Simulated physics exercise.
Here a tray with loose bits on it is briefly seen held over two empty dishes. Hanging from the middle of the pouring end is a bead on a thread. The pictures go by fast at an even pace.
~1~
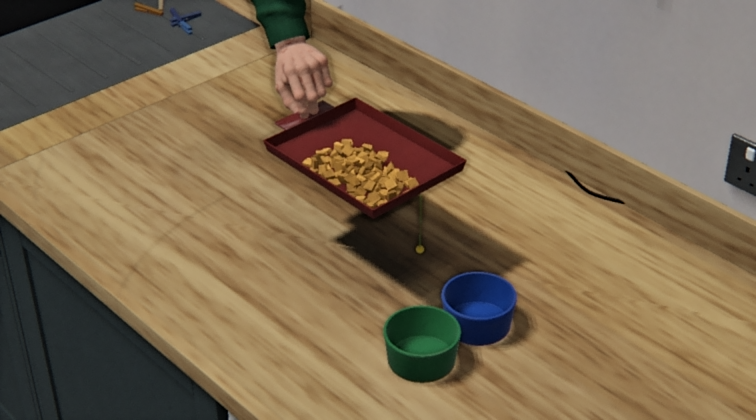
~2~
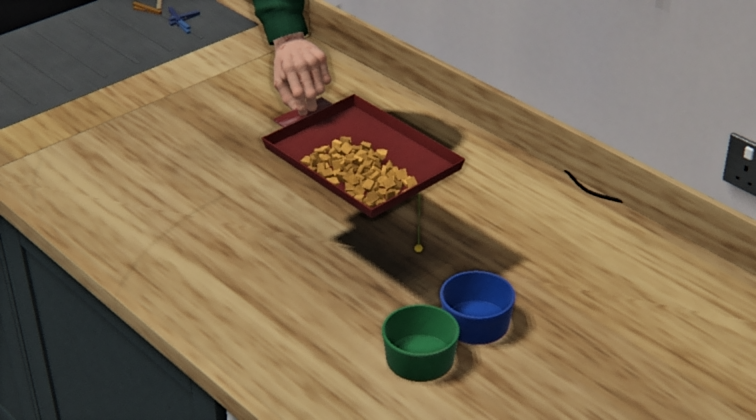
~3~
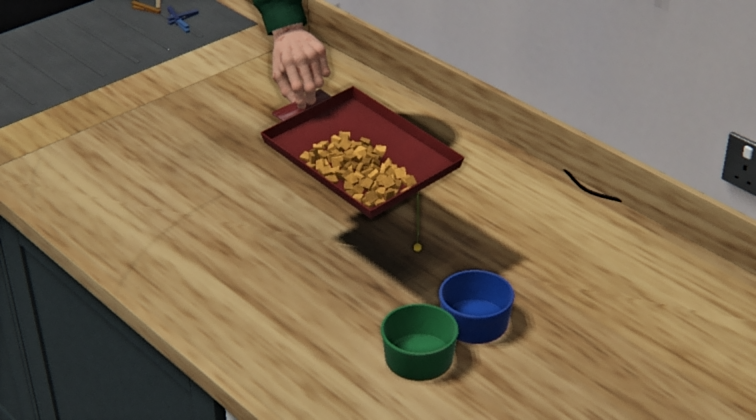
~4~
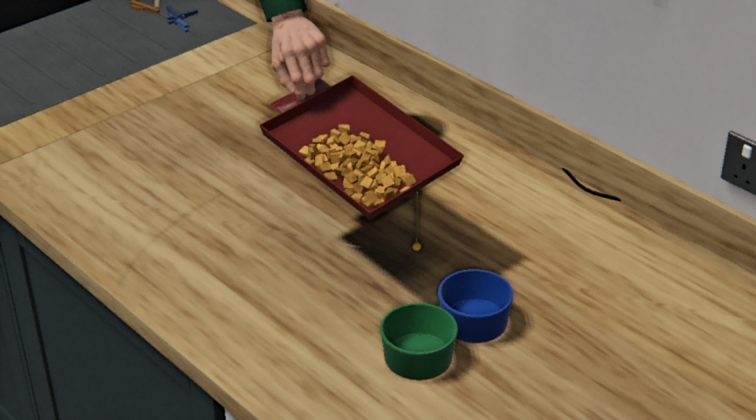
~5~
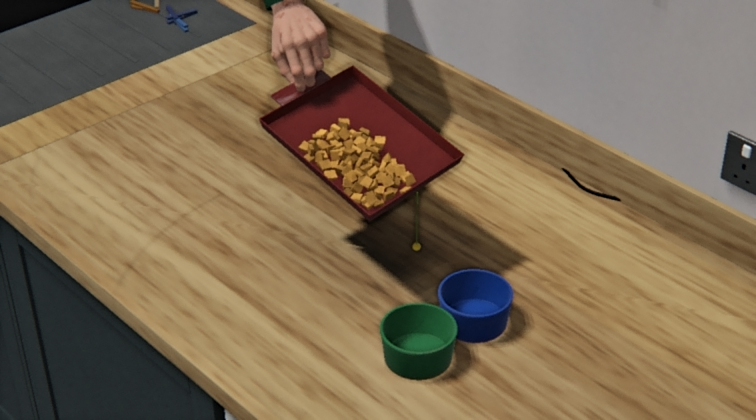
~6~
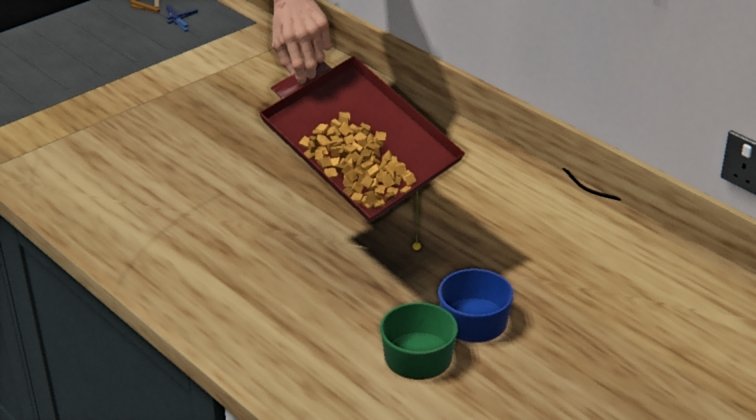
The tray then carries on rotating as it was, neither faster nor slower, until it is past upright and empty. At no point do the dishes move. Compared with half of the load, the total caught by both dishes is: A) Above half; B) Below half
B, below half.
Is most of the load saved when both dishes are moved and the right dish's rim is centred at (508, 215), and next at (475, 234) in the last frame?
Taking the tries in order: A minor share, followed by a minor share.
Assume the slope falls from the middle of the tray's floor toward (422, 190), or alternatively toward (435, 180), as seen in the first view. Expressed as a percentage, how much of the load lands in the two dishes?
It comes to about 10 per cent the first time and about 0 per cent the second.
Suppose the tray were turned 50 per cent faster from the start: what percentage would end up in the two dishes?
Roughly 0 in a hundred.
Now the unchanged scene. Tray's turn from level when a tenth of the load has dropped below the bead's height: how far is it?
90° or so.
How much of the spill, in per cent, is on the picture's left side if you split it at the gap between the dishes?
Near 100 in a hundred.
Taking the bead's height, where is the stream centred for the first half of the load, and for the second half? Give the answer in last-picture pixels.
First part (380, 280), rest (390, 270).
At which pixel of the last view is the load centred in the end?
The centre settles at about (390, 315).
Soon after the last picture, tray tipped steeply; all on the tray.
A little later, tray tipped past a quarter turn; about a quarter on the tray; a stray few in the left dish; about two thirds outside both; a small part in the air.
Later still, tray tipped past a quarter turn; all outside both.
At rest, tray tipped past a quarter turn; none in the left dish; none in the right dish; all outside both.
